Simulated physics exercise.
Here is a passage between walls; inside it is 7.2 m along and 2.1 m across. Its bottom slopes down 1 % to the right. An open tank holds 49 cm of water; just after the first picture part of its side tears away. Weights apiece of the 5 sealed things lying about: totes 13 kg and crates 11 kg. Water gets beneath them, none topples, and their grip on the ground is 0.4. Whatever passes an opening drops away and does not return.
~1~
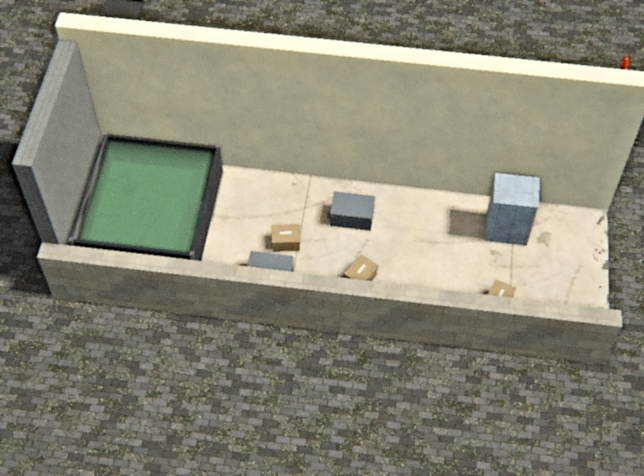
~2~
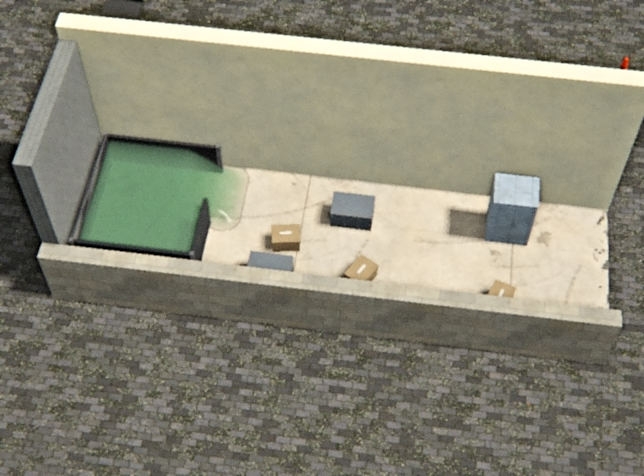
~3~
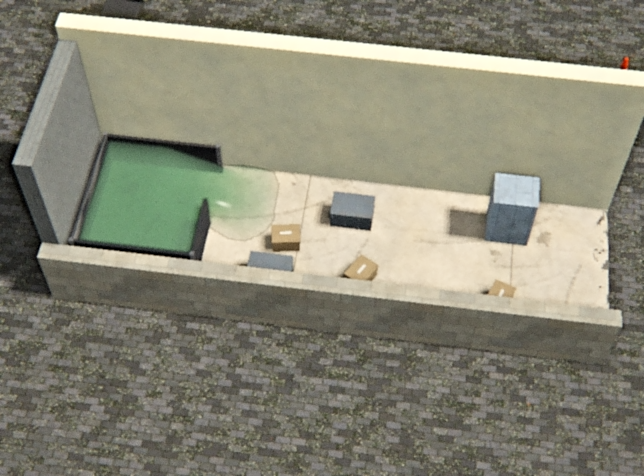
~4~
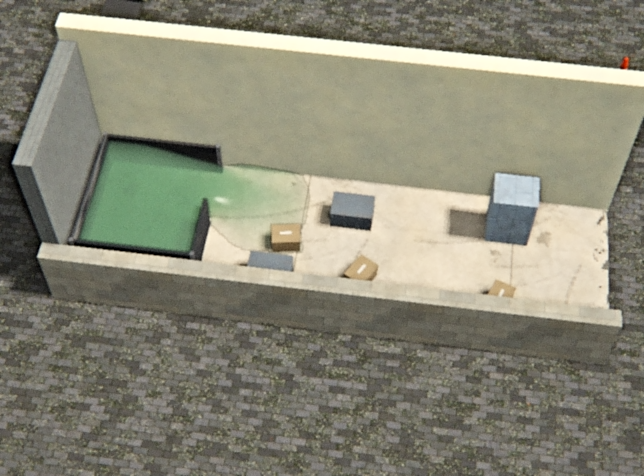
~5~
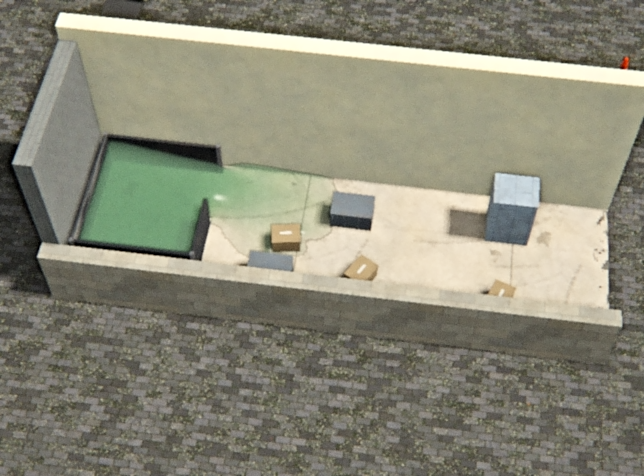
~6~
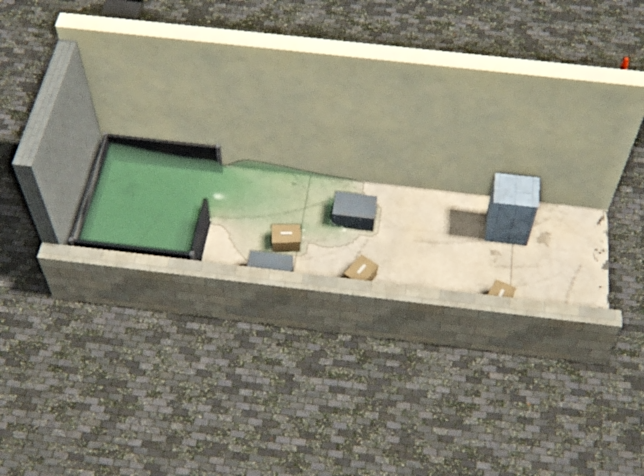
The footage shows a walled passage with a tank of green water at the left; part of the tank's right side opens, and water spreads rightward across the pale floor, reaching the nearest boxes, while the boxes stay in place.
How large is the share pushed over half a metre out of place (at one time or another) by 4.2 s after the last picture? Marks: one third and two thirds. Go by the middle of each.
That comes to from one to two thirds.
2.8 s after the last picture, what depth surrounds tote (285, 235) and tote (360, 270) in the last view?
About 6 and 4 cm.
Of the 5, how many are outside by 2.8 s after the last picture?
I count 1.
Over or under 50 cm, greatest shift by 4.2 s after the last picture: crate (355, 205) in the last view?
It is over.
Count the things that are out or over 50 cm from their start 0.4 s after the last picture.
0 of them.
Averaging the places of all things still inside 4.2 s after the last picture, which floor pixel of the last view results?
Around (319, 277).
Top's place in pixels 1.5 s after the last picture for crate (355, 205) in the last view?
Near (471, 237).
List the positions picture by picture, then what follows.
A crate at (353, 205), on the bottom; a tote at (286, 233) rests on the ground; 2.8 m2 under water; 0 of 5 have shifted, in the first picture.
A crate at (353, 205) rests on the ground; a tote at (286, 233) rests on the ground; 3.2 m2 under water; 0 of 5 have shifted, in the second picture.
A crate at (353, 205), on the bottom; a tote at (286, 233) rests on the ground; water covers 3.8 m2; 0 of 5 have shifted, in the third picture.
A crate at (353, 205), on the bottom; a tote at (286, 233), on the bottom; 4.4 m2 under water; 0 of 5 have shifted, in the fourth picture.
A crate at (353, 205) rests on the ground; a tote at (286, 233), on the bottom; 4.9 m2 under water; 0 of 5 have shifted, in the fifth picture.
A crate at (355, 205) rests on the ground; a tote at (286, 233) rests on the ground; 5.3 m2 under water; 0 of 5 have shifted, in the sixth picture.
Then, 0.4 s after the last picture 0 of 5 are over 50 cm from their spots; 0 afloat.
Then, 1.5 s after the last picture 1 of 5 are over 50 cm from their spots; 1 afloat.
Then, 2.8 s after the last picture 3 of 5 are over 50 cm from their spots; 1 afloat.
Then, 4.2 s after the last picture 3 of 5 are over 50 cm from their spots, and 3 have been at some point; 0 afloat.
